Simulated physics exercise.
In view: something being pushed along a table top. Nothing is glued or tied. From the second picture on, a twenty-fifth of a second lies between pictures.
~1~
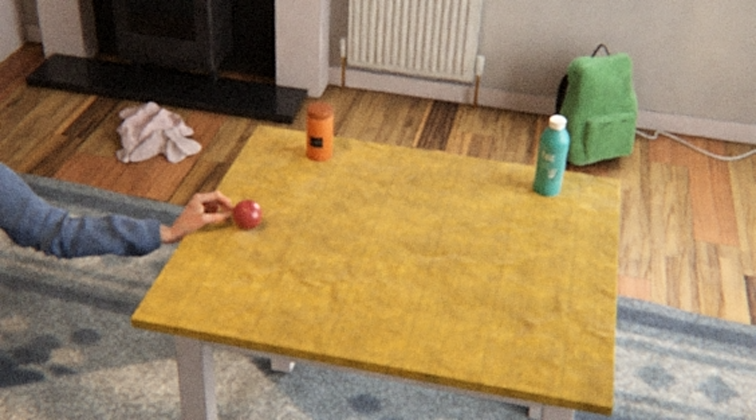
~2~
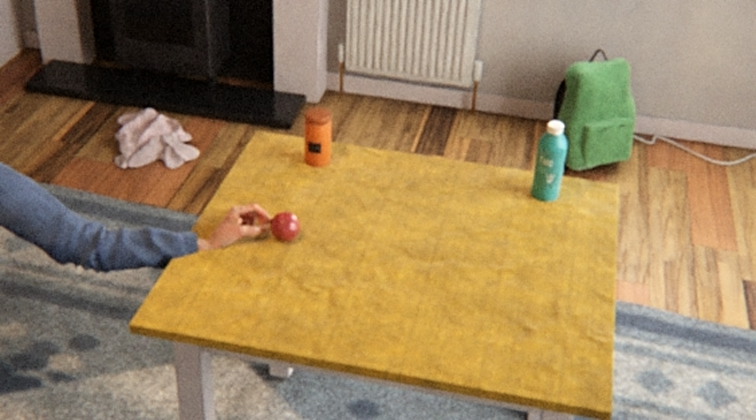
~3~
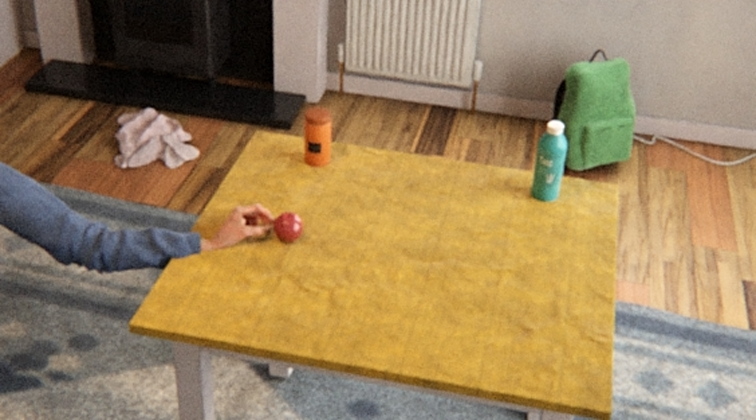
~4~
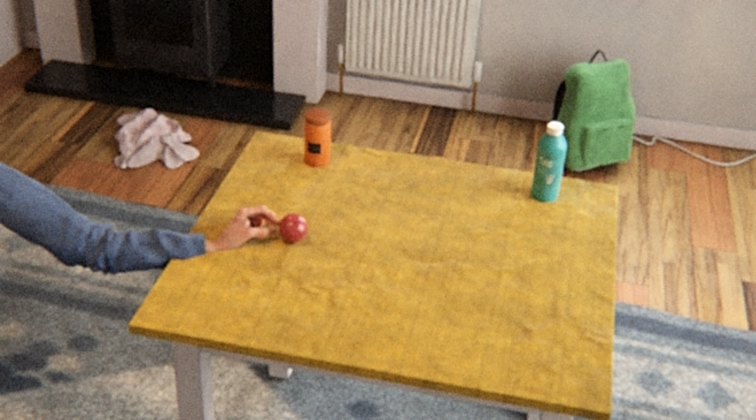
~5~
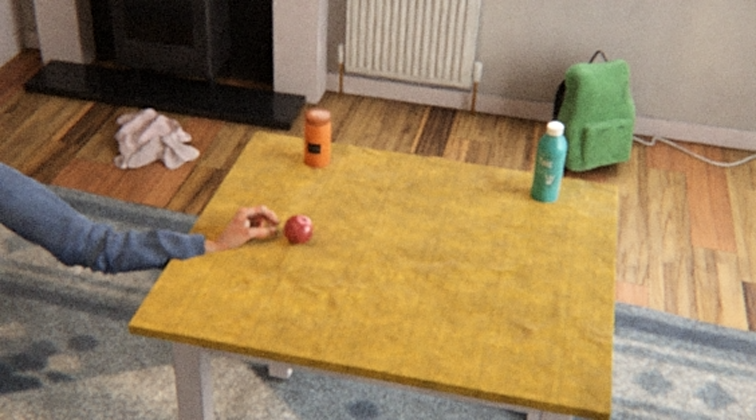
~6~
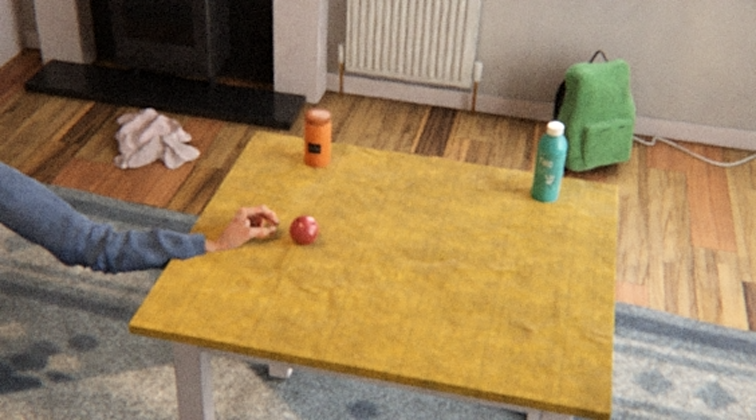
A red apple was pushed to the right across a yellow table top by a hand reaching in from the left, then rolled slightly away from the fingers as the hand stayed behind.
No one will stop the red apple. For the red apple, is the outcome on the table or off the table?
The red apple remains on top.
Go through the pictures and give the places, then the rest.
The first picture shows under the hand; red apple (247, 215).
The second picture shows under the hand; red apple (285, 227).
The third picture shows under the hand; red apple (288, 227).
The fourth picture shows red apple (293, 229).
The fifth picture shows red apple (299, 230).
The sixth picture shows red apple (304, 230) rolled a little.
Then, 0.10 s after the last picture, red apple rolled about its own width near (316, 232).
Then, 0.30 s after the last picture, red apple rolled about its own width near (337, 236).
Then, 0.50 s after the last picture, red apple rolled well along near (353, 239).
Then, 0.80 s after the last picture, red apple rolled well along near (368, 241).
At rest, moved from the start, red apple. Seen from the same camera at the end, red apple near (372, 242).
